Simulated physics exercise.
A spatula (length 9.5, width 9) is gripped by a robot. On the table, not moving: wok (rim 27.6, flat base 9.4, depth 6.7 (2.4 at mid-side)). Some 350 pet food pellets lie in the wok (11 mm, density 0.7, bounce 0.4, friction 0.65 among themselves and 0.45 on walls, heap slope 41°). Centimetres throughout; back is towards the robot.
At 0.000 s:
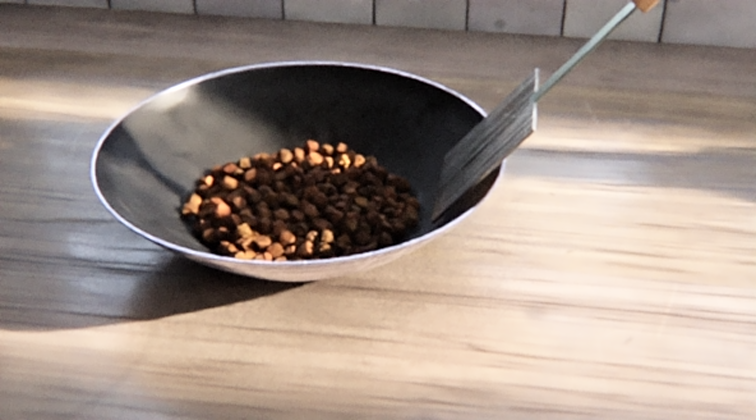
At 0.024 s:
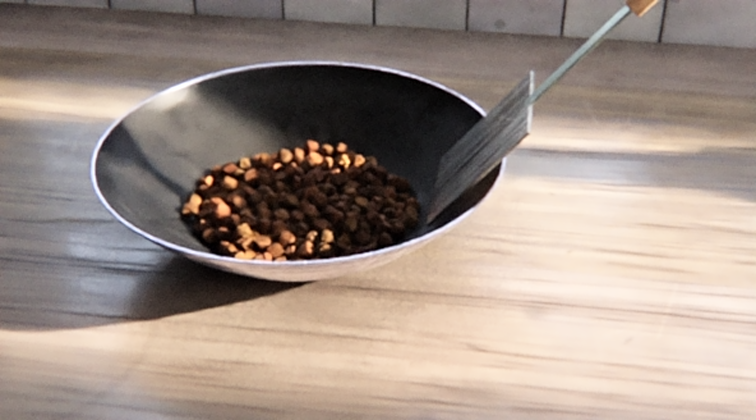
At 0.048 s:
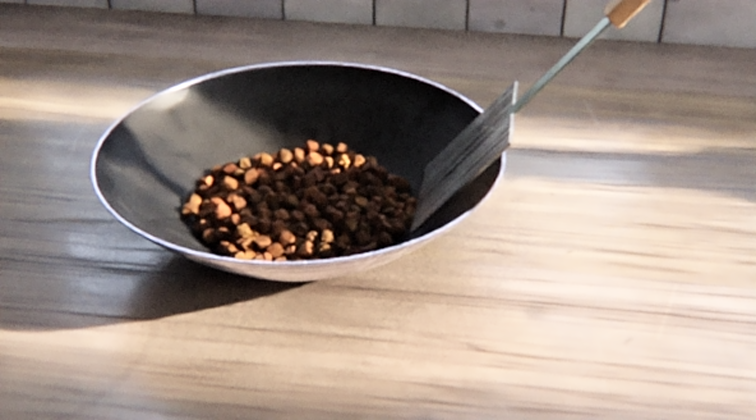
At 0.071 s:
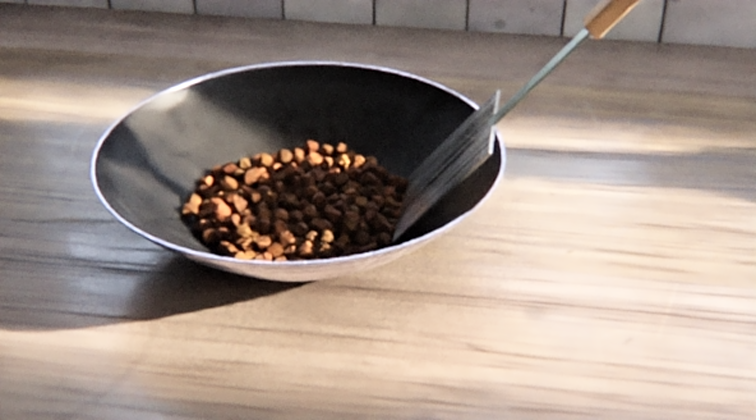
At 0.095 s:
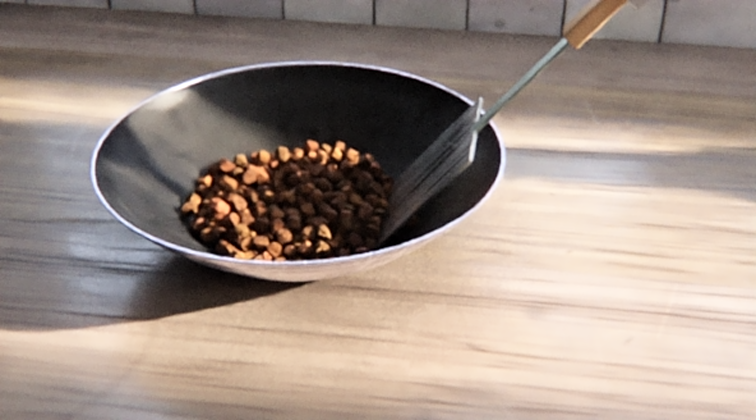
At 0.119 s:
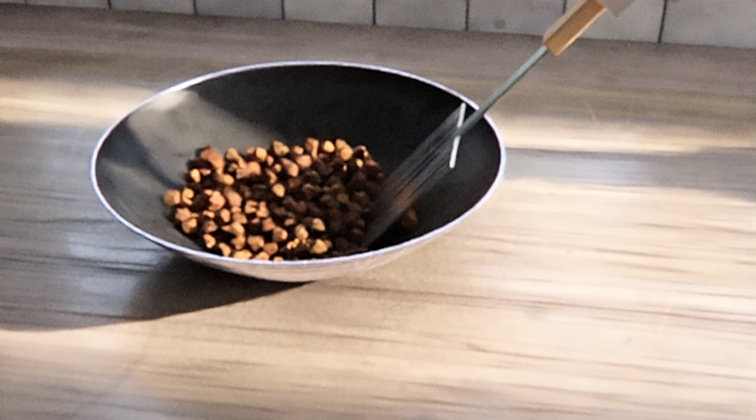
Black wok of brown pet food pellets resting on a wooden table, a metal spatula sliding in leftward and pushing the heap.
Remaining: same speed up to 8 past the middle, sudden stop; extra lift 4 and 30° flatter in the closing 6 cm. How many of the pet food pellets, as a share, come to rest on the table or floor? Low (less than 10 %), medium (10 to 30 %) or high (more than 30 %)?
A low share, less than 10 %, ends on the table or floor.
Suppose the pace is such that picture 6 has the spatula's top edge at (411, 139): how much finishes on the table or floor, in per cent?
About 30 per cent.
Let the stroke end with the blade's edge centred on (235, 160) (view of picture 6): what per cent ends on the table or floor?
About 0 per cent.
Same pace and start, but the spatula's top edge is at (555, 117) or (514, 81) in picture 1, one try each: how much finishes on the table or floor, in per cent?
About 5 and 5 per cent.
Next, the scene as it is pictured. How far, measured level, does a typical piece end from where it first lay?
Roughly 6 cm.
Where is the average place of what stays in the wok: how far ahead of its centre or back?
Some 5.5 cm ahead.
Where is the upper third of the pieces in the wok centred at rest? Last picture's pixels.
At about (171, 163).
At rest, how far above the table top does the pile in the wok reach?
Some 7.5 cm.
After 0.22 s, sloping 51°, highest piece 7 above the table; 351 in the wok.
After 0.31 s, sloping 38°, highest piece 7 above the table; 350 in the wok, 1 on the blade or in flight.
After 0.56 s, sloping 21°, highest piece 8 above the table; 339 in the wok, 4 on the table or floor, 8 on the blade or in flight.
After 1.61 s, sloping 21°, highest piece 7 above the table; 338 in the wok, 13 on the table or floor.
In the end, 338 in the wok, 13 on the table or floor. That is 4 % on the table or floor.
